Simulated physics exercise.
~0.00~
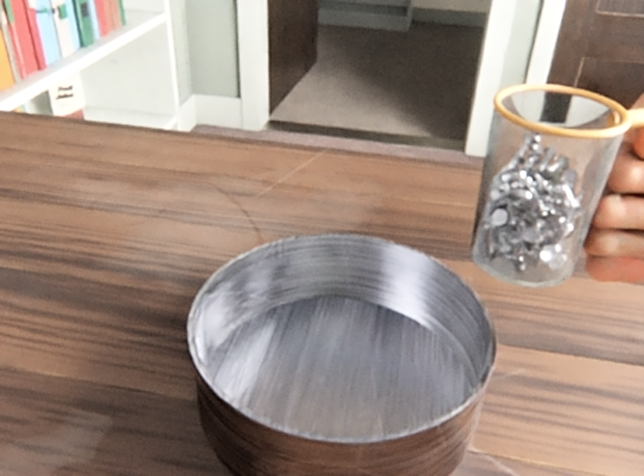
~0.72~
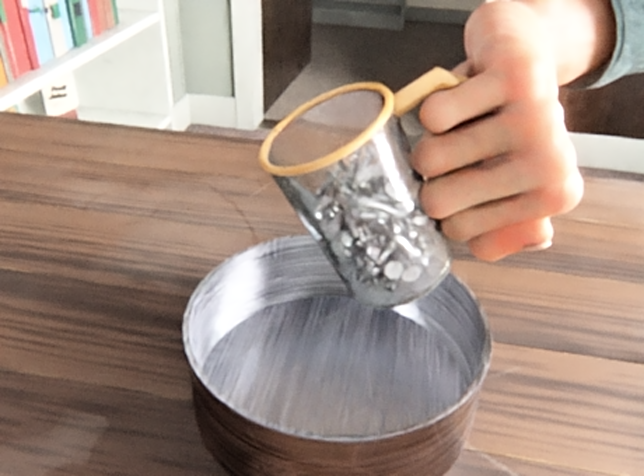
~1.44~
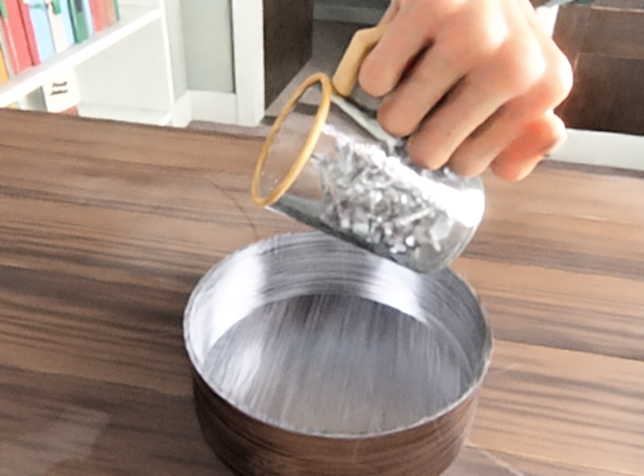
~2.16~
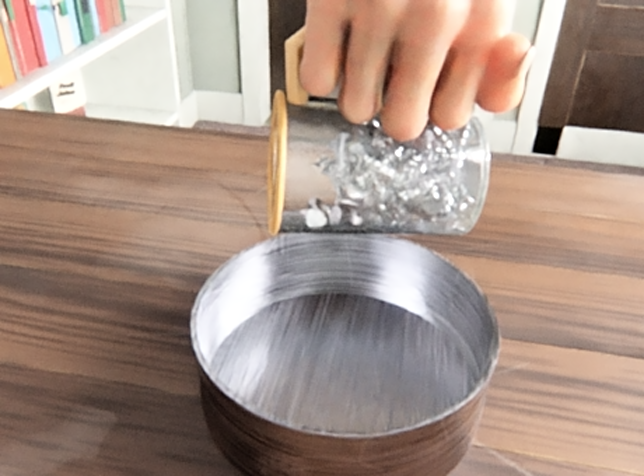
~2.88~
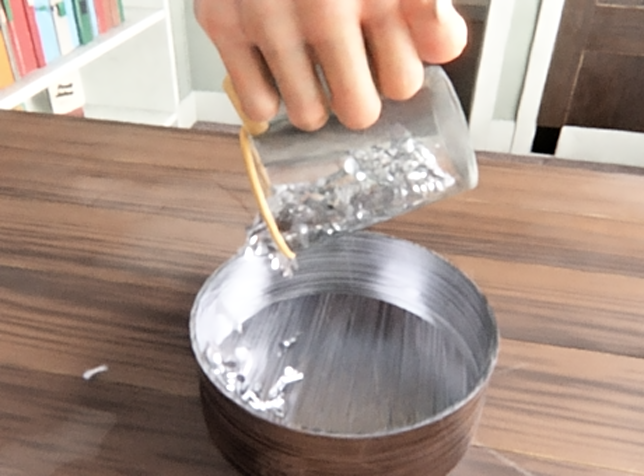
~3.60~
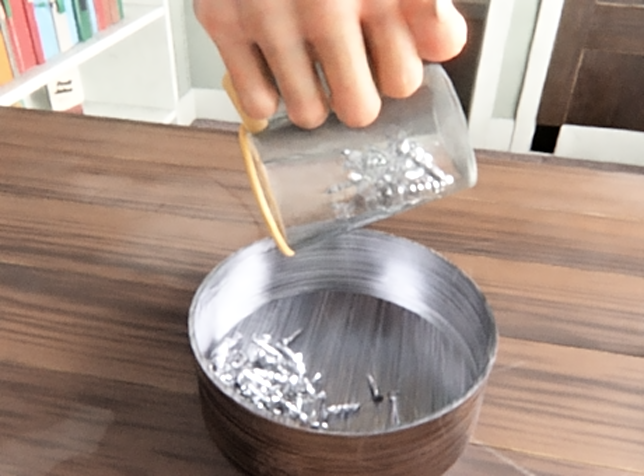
The footage shows a hand bringing a clear mug of small silvery metal pieces leftward over a round metal pan on a wooden table, tipping it onto its side and then further down, until many pieces spill into the pan while some remain in the mug.
